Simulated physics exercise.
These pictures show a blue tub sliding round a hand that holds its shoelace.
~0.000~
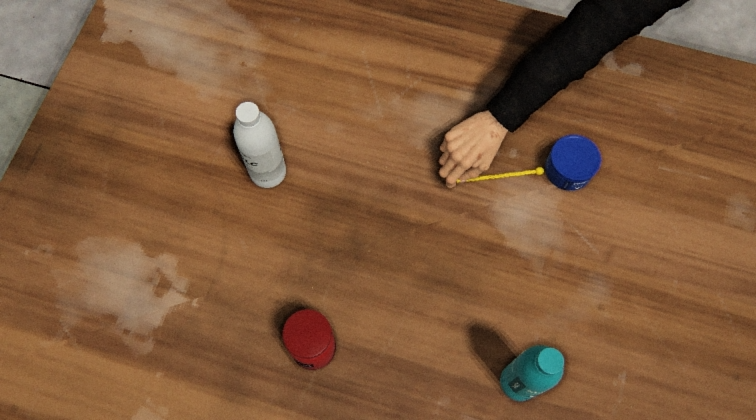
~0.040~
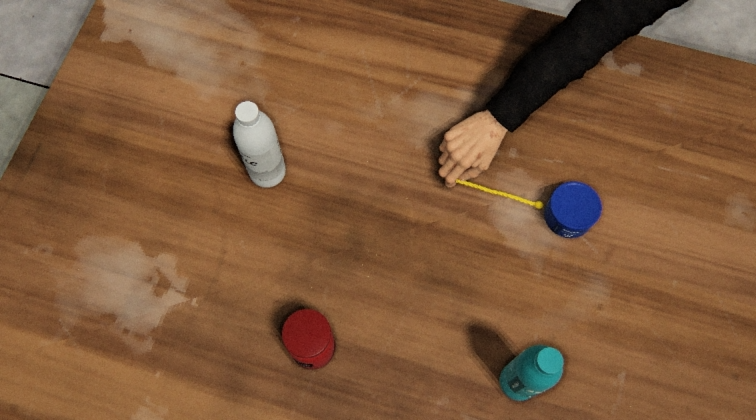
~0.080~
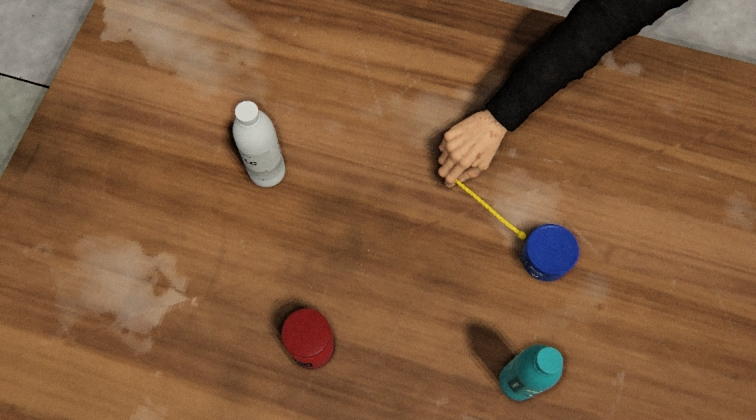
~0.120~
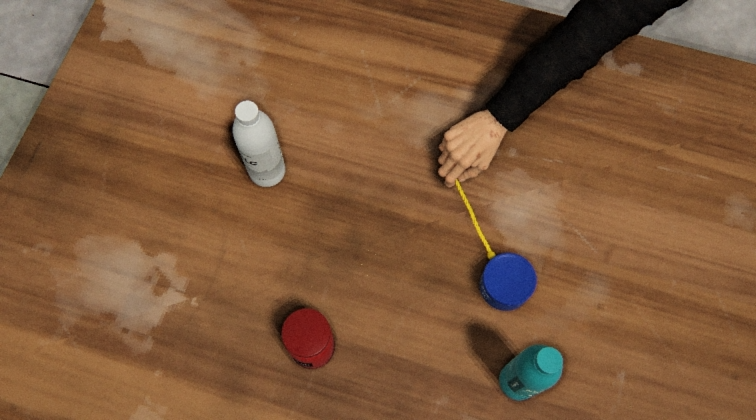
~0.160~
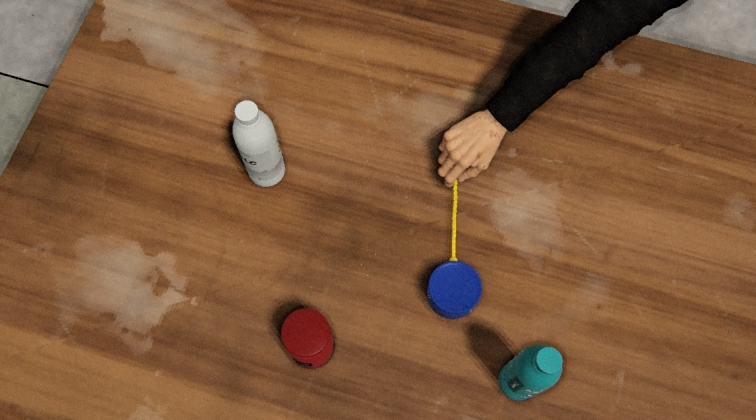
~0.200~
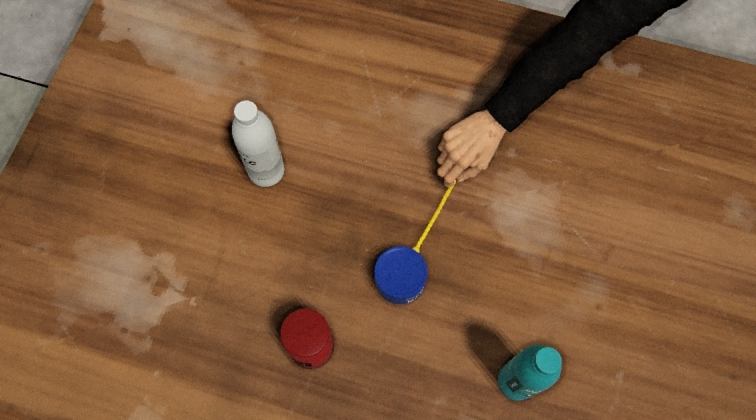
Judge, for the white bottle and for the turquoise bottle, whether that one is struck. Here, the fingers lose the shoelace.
The white bottle is struck; the turquoise bottle is not struck.
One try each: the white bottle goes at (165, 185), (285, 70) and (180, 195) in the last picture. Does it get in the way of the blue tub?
So, first go it goes free, second go it goes free, third go it goes free.
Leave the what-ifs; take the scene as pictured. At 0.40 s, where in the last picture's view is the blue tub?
It is somewhere near (281, 197).
By 0.28 s, tub near (318, 216).
By 0.40 s, tub near (282, 197); white bottle pushed aside.
When it is over, tub near (282, 197); white bottle pushed aside. The white bottle is struck and the turquoise bottle remains clear.
